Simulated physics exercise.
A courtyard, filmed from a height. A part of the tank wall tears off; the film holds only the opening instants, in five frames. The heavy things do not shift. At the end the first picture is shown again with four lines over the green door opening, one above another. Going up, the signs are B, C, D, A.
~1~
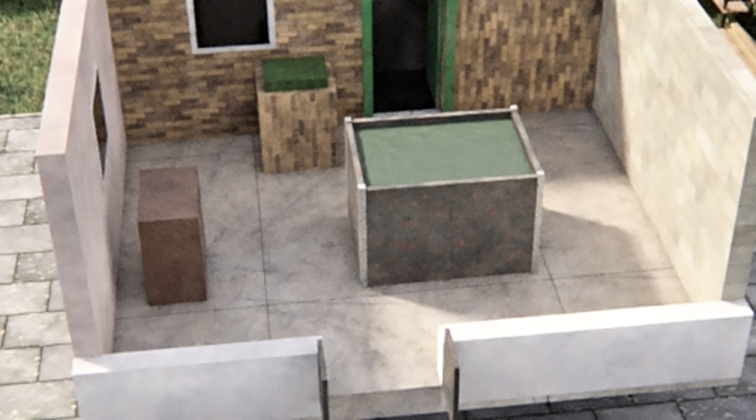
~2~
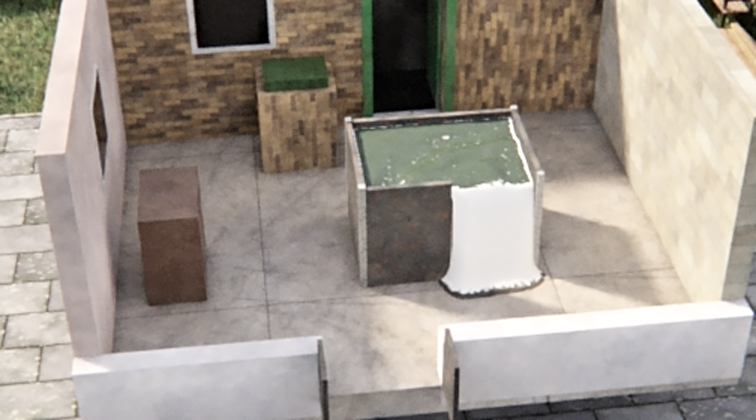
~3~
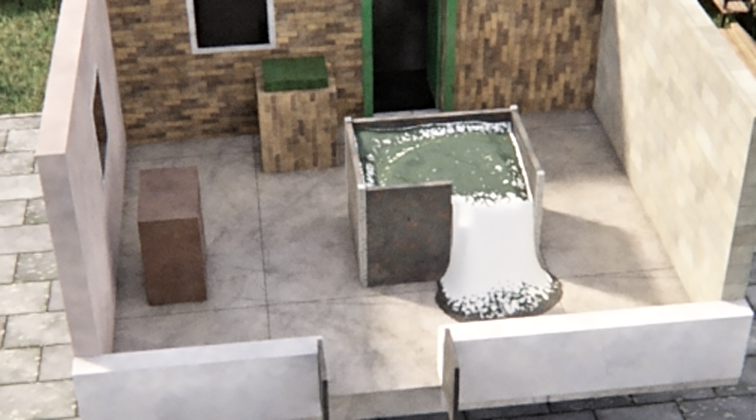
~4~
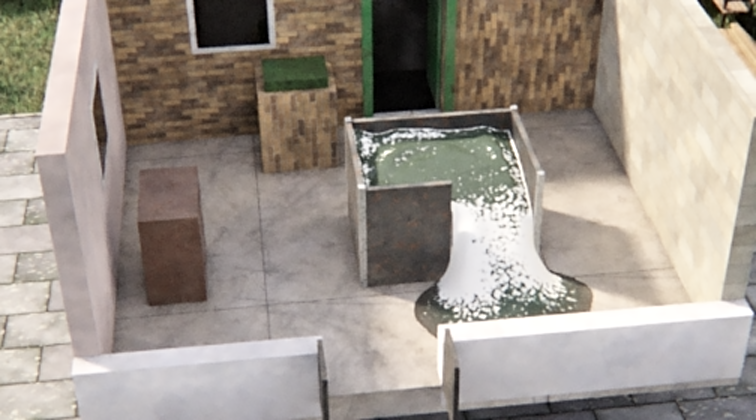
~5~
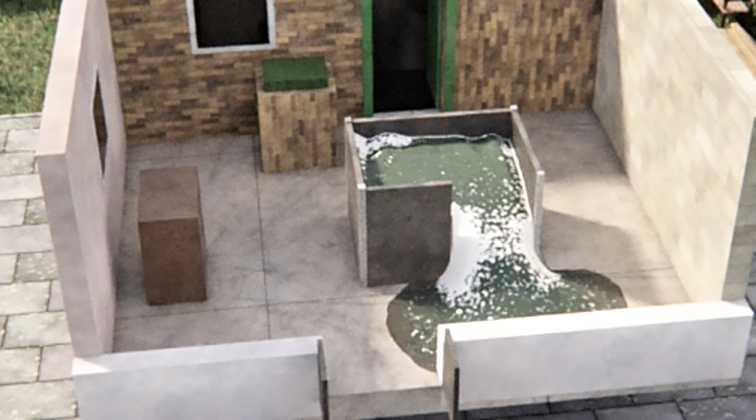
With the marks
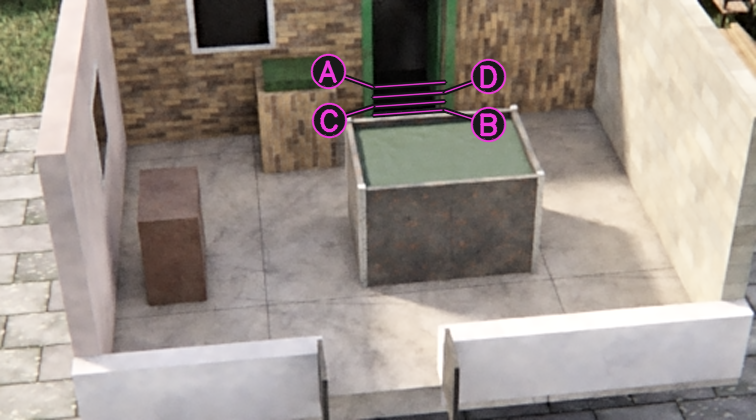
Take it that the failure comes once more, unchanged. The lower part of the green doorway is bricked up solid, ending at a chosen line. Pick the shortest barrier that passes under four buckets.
Use mark B.
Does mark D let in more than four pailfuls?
No.
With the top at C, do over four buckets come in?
No.
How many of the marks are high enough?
All of the four.
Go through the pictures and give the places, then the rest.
Water in the tank at rest, its middle at (441, 154); foot of the green doorway at (408, 122); open gate at (381, 326), in the first picture.
In the second picture, 1 % of the ground under water, visible out to (539, 272).
In the third picture, 4 % of the ground under water, visible out to (553, 292).
In the fourth picture, 7 % of the ground under water, visible out to (559, 286).
In the fifth picture, 12 % of the ground under water, visible out to (598, 287).
In magenta, A at (409, 84); B at (408, 112); C at (408, 104); D at (409, 94); from the bottom up B, C, D, A.
With A, nothing gets over.
With B, a splash gets over, under a bucket.
With C, nothing gets over.
With D, nothing gets over.
